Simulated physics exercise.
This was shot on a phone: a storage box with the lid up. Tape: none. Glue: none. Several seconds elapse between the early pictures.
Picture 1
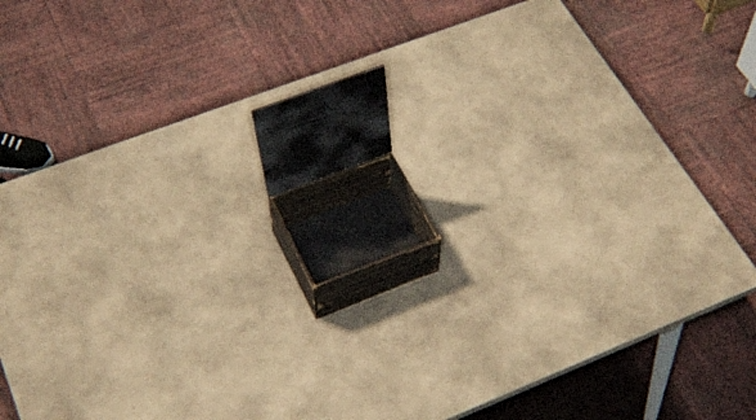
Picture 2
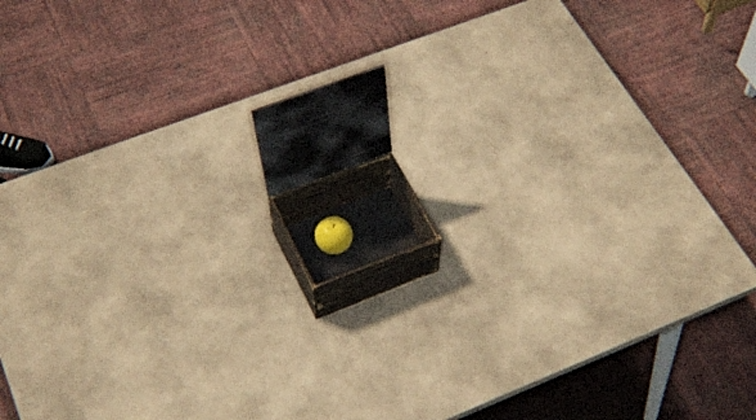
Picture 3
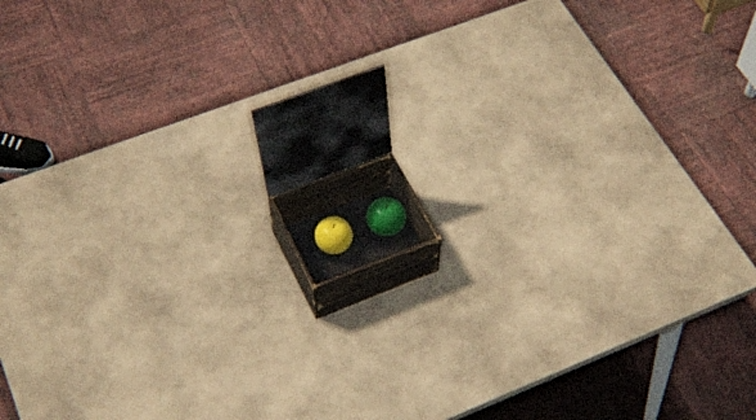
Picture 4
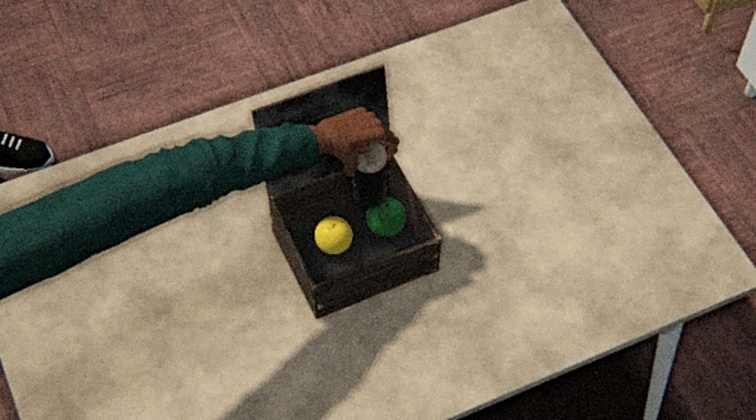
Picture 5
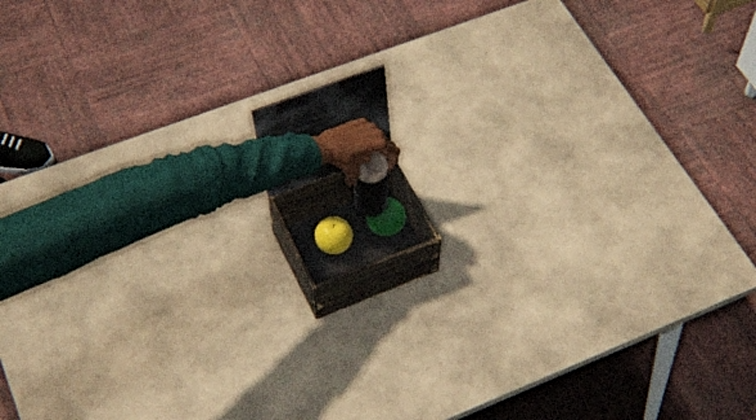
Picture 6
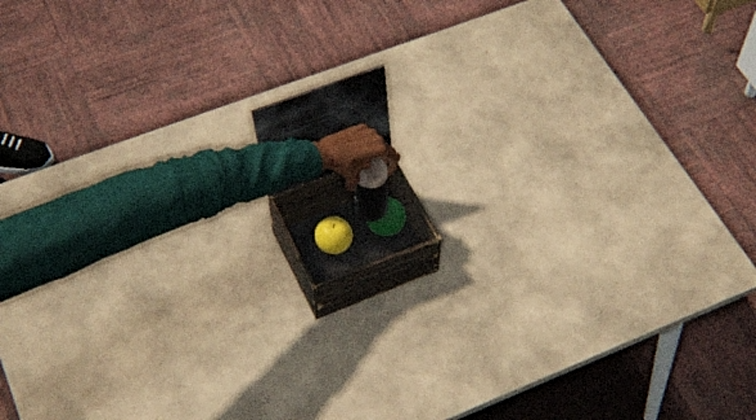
A hand lowers a black jar into an open box holding yellow and green fruit.
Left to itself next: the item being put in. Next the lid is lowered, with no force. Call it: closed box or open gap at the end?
Closed box.
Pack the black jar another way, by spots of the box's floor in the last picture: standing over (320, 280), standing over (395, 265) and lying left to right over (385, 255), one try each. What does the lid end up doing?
The lid is kept from lowering the first try, is kept from lowering the second try and lowers completely the third try.
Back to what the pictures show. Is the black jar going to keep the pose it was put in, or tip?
In the end, the black jar winds up askew.
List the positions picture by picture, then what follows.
In the first picture, the last thing is not in view yet.
In the second picture, the last thing is not in view yet; yellow apple (334, 236).
In the third picture, the last thing is not in view yet; yellow apple (334, 236).
In the fourth picture, coming down; black jar (370, 175); yellow apple (334, 236).
In the fifth picture, coming down; black jar (371, 184); yellow apple (334, 236).
In the sixth picture, in place under the hand; black jar (371, 190); yellow apple (334, 236).
Then, 0.80 s later than the last frame, lid starting down; black jar on its side near (312, 224); yellow apple moved a little.
Then, 1.70 s later than the last frame, lid 49° above the rim; black jar on its side near (316, 232); yellow apple moved about its own width; green apple moved a little.
When it is over, lid shut; lying over in the box, black jar; moved from the start, yellow apple; green apple as before. End places, in pixels of the last picture, black jar near (317, 234).
